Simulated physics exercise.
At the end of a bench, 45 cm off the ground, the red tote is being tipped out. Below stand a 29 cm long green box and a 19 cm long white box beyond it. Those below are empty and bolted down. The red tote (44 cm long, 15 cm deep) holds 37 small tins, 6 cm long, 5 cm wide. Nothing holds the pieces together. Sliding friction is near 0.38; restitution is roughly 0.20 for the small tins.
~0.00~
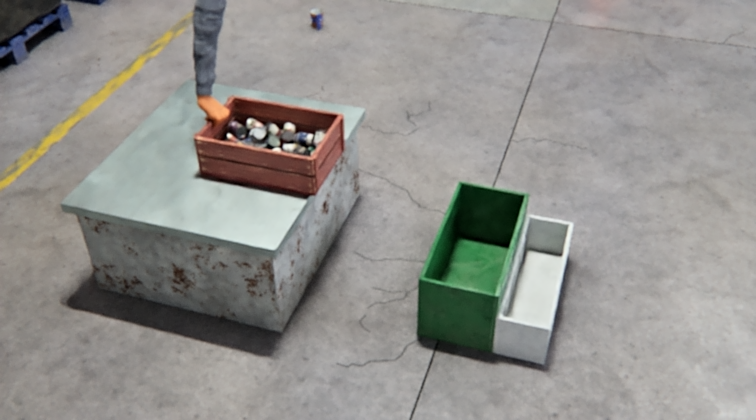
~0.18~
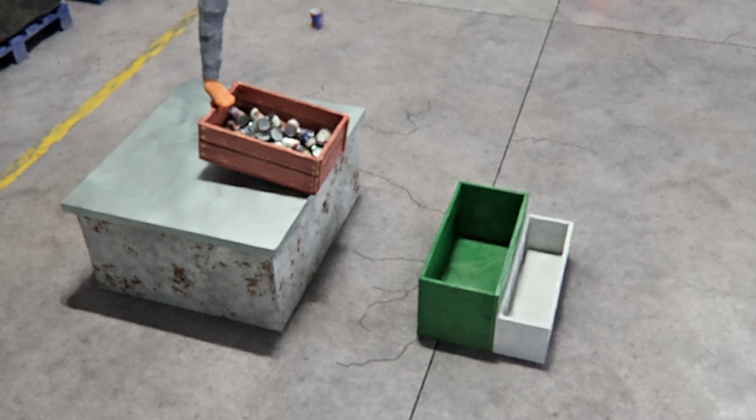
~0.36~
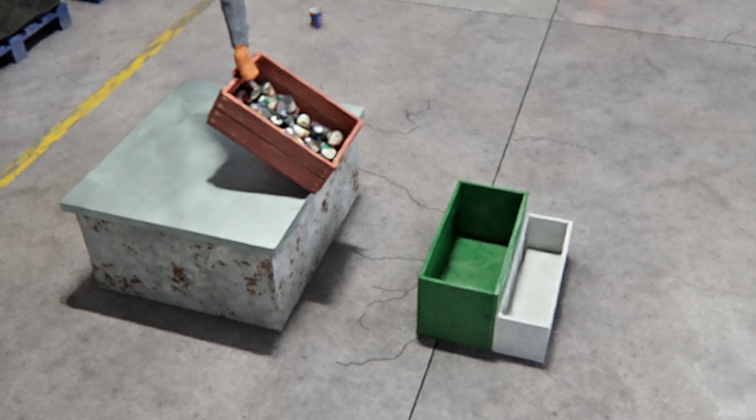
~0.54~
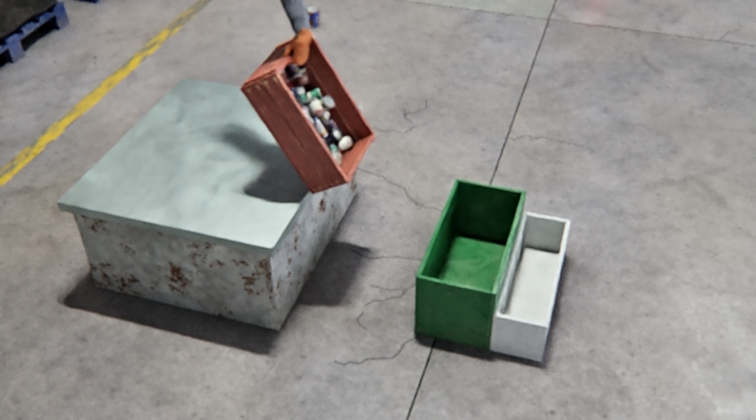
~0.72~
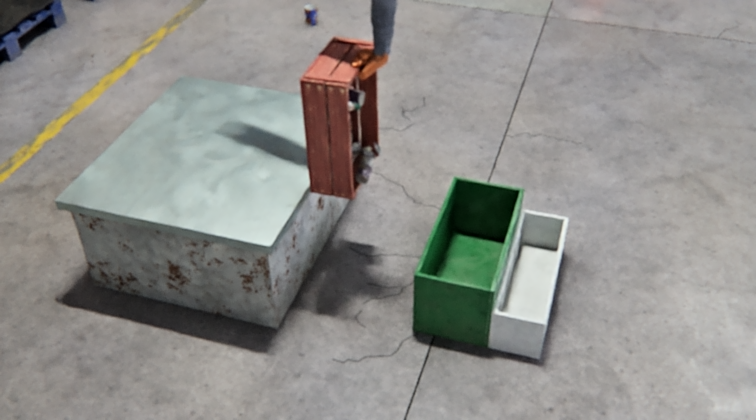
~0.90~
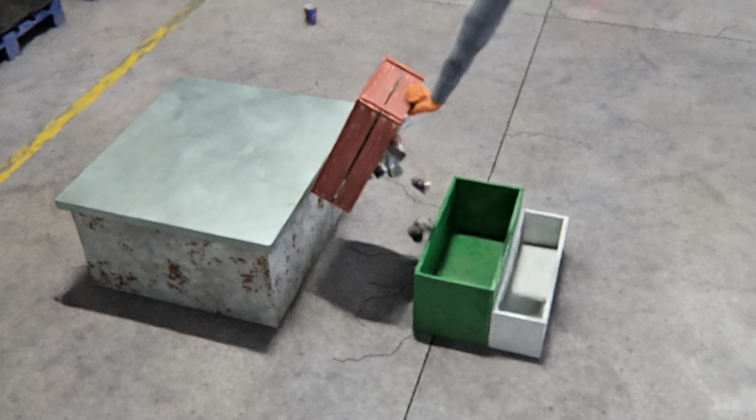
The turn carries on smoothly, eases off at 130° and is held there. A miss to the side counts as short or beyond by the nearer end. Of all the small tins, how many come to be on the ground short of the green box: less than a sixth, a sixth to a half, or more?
Ending on the ground short of the green box: Over half of them.
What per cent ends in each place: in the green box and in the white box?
Roughly 10 and 0 per cent.
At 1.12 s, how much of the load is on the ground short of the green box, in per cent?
Some 25 per cent by then.
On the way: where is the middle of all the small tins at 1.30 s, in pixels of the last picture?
At about (405, 257).
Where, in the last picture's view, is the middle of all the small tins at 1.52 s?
At about (406, 262).
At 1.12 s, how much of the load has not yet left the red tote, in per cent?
About 20 per cent.
After 1.00 s, tilt 124°; 17 still in the red tote, 3 on the ground short of the green box and 17 in the air.
After 1.12 s, tilt 130°; 7 still in the red tote, 2 in the green box, 10 on the ground short of the green box and 18 in the air.
After 1.30 s, tilt 130°; 3 in the green box, 25 on the ground short of the green box and 9 in the air.
When it is over (at 1.52 s), 3 in the green box and 34 on the ground short of the green box. Asked share, 34 of 37, 92 per cent.
